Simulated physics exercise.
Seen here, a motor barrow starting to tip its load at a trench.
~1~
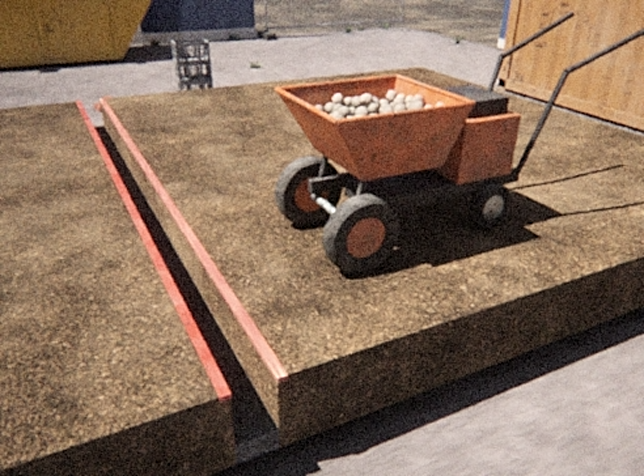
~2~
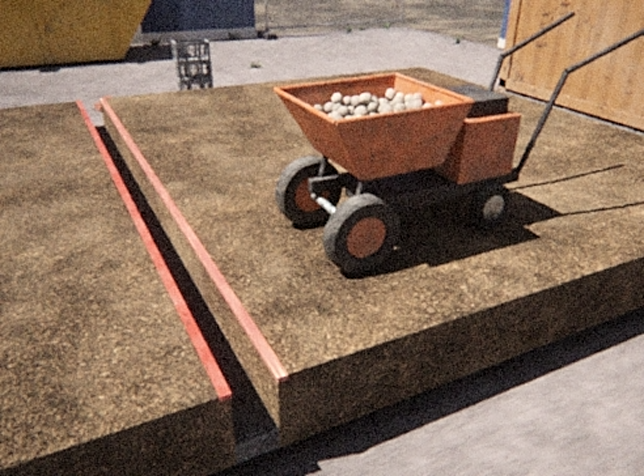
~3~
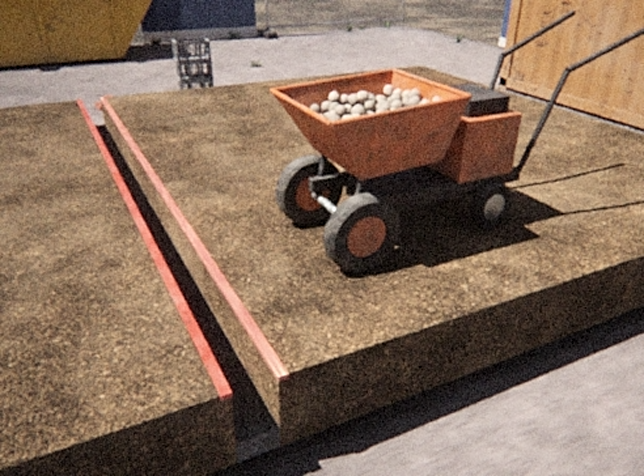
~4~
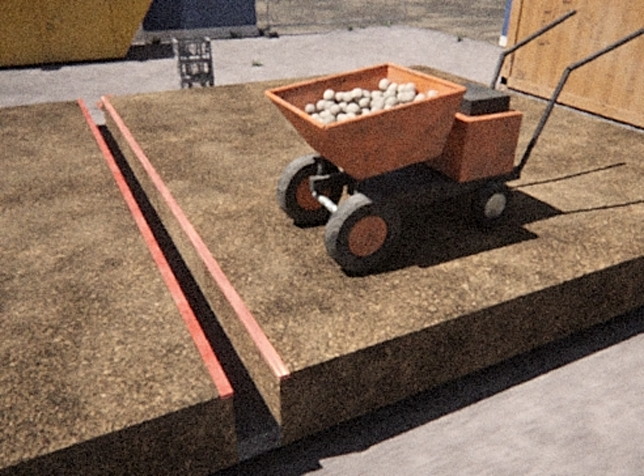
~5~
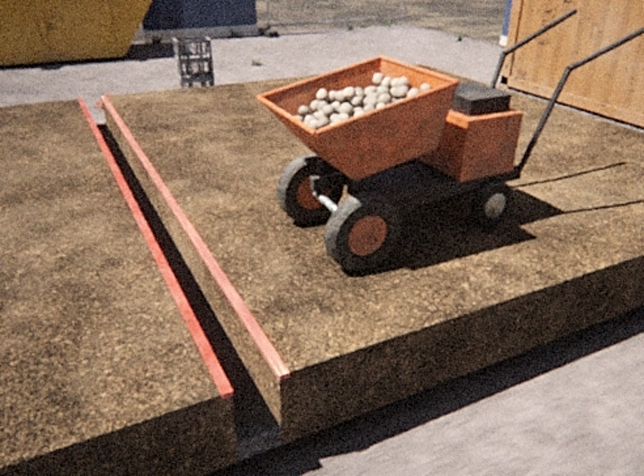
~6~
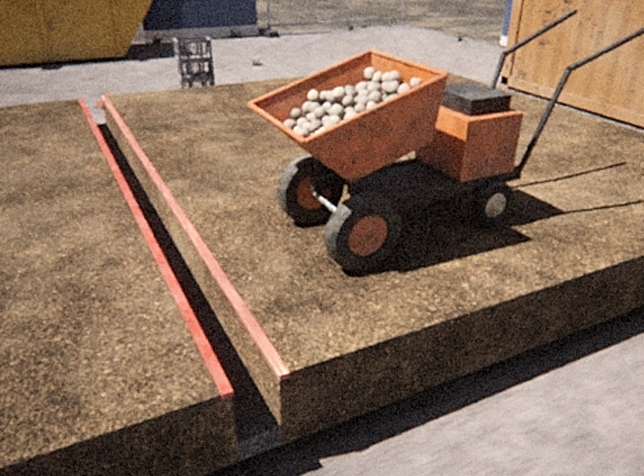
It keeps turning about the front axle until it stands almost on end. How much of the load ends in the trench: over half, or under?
Between the edges lies more than half of the load.
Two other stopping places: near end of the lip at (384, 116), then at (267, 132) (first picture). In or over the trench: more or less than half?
First not half, then less than half.
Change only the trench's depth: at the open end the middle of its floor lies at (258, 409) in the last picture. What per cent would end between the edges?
About 50 per cent.
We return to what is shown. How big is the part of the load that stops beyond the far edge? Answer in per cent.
It comes to 5 per cent or so.
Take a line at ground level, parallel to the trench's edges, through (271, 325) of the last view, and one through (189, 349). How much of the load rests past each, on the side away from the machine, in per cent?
Roughly 90 per cent, and 0 per cent.
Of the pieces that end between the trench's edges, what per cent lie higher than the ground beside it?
Some 15 per cent.
Shortly afterwards, skip tipped steeply; the whole lot in the skip.
Next, skip tipped right over; the bulk in the skip; only a few short of the trench; a little in or heaped over the trench; only a few beyond it.
Some moments later, skip tipped right over; near a quarter in the skip; a little short of the trench; near two thirds in or heaped over the trench; a little beyond it.
In the end, skip tipped right over; a little in the skip; a little short of the trench; the bulk in or heaped over the trench; a little beyond it.
